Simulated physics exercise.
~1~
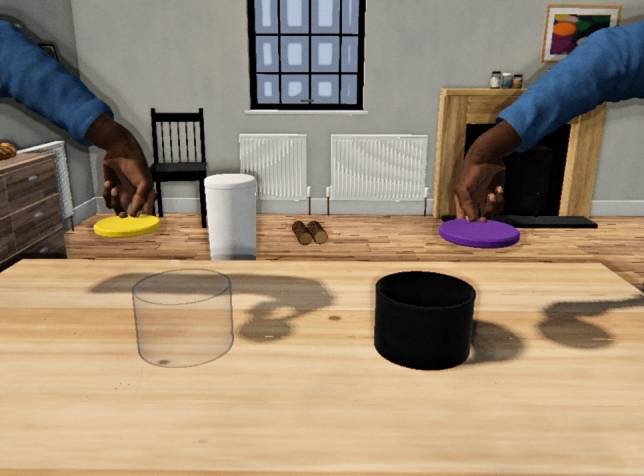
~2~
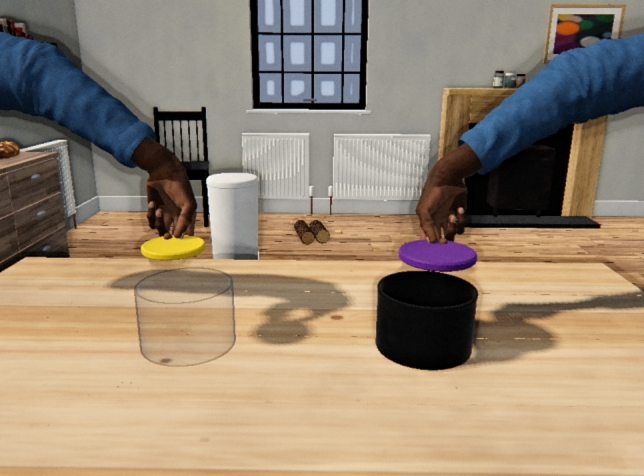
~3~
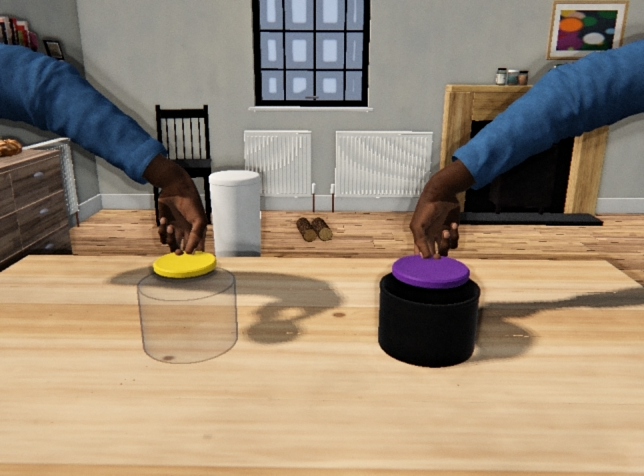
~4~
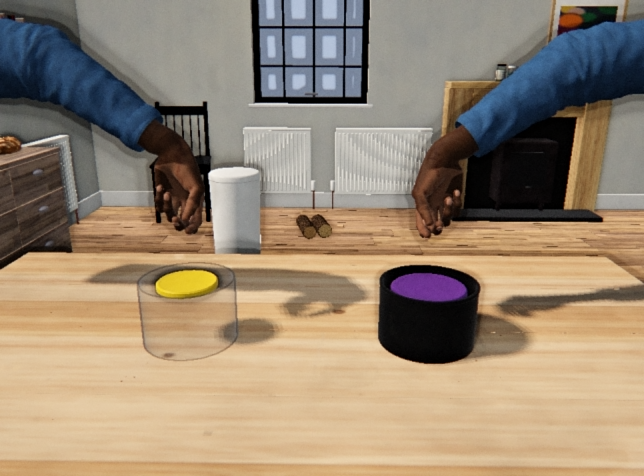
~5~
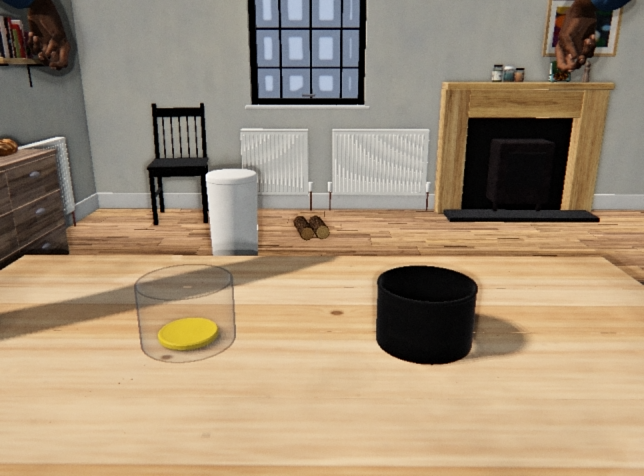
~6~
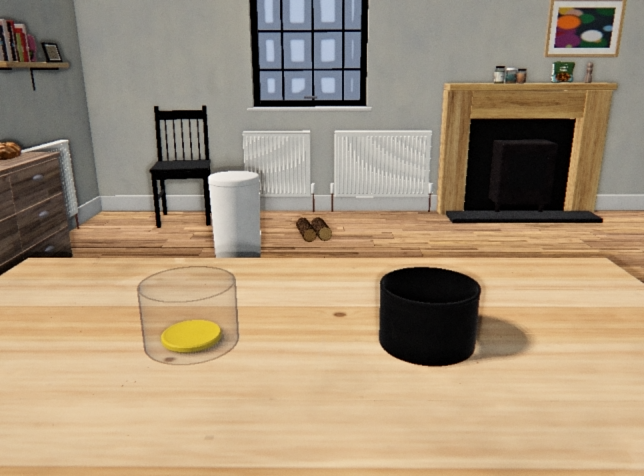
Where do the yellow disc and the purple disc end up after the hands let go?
Both fall inside their containers. The yellow disc lies at the bottom of the clear one, and the purple disc drops out of sight inside the black one.
Two hands release a yellow disc and a purple disc, which drop inside separate open containers.
